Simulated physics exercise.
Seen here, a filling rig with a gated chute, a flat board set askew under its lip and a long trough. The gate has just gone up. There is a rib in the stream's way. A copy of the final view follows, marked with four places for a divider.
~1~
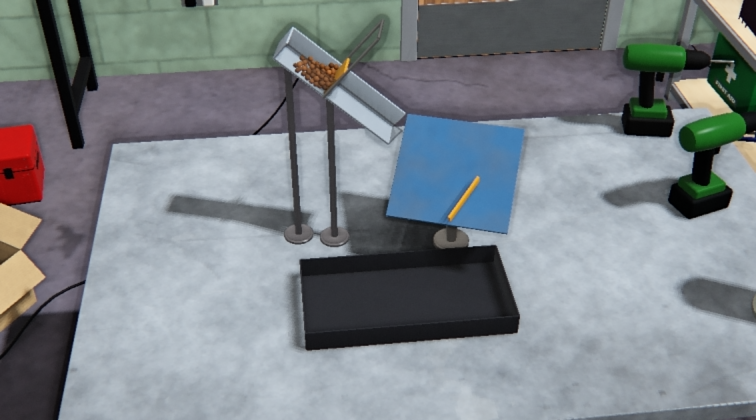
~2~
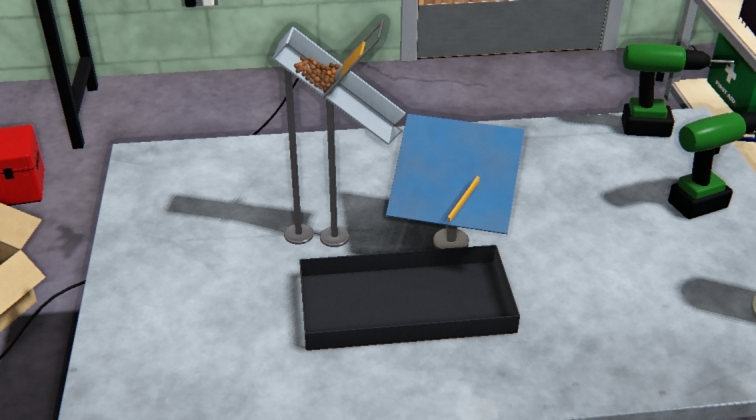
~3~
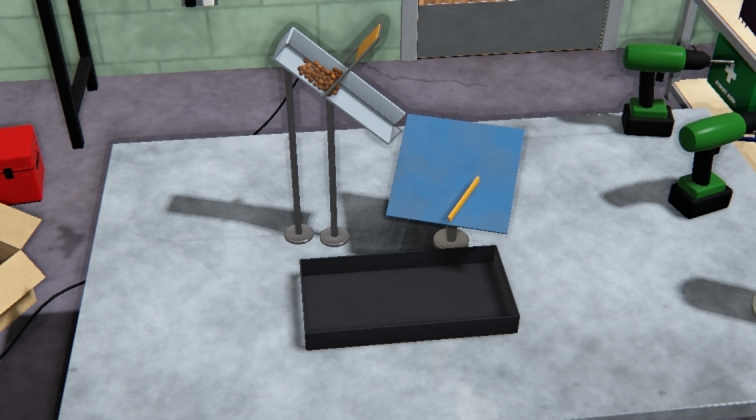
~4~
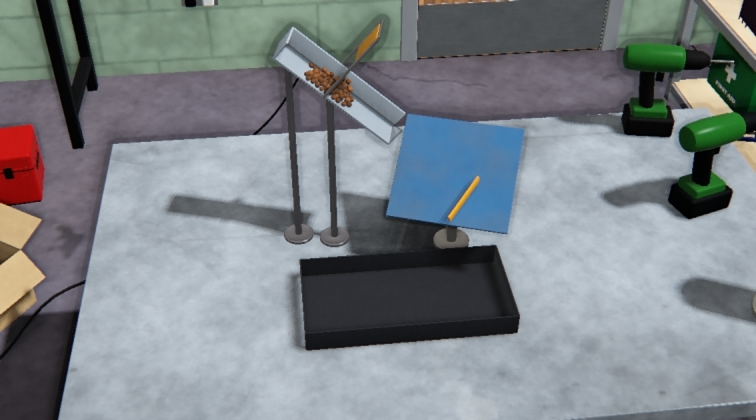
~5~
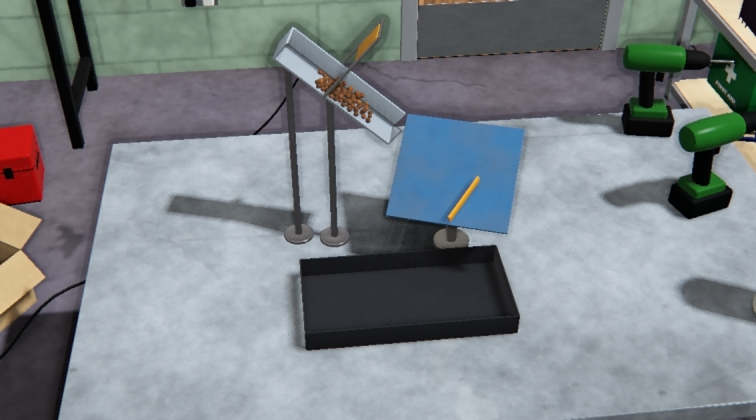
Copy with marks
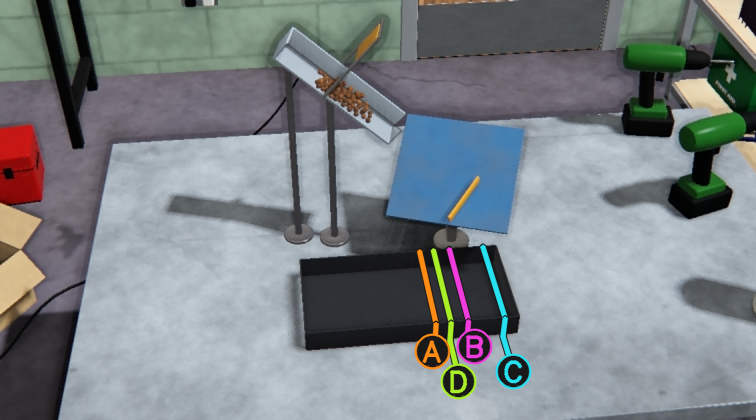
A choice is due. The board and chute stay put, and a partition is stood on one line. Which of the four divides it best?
Take A.
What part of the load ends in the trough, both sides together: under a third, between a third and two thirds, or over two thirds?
Over two thirds.
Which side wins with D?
Left.
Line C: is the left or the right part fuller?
The left side.
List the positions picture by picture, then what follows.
The first picture shows load behind the gate at (317, 71), cereal balls; lip of the chute at (390, 136), sloping fairly steeply.
The second picture shows middle of the board at (456, 172), tilted fairly steeply; middle of its low edge at (446, 224); of its high edge at (465, 121).
The third picture shows front corners of the trough at (305, 333) and (519, 316), empty; front of the load at (338, 88).
The fourth picture shows middle of the load at (330, 87); its front at (352, 100), about a third of the way to the lip; rib from (478, 177) to (449, 217).
The fifth picture shows middle of the load at (341, 94); its front at (370, 116), about two thirds of the way to the lip.
On the marked copy, line A crosses the front rim at (435, 323); line B crosses the front rim at (468, 320); line C crosses the front rim at (504, 317); line D crosses the front rim at (451, 321).
With A, of what is caught, about half on the left of the divider, about half on the right.
With B, of what is caught, all on the left of the divider, none on the right.
With C, of what is caught, all on the left of the divider, none on the right.
With D, of what is caught, nearly all on the left of the divider, a small part on the right.
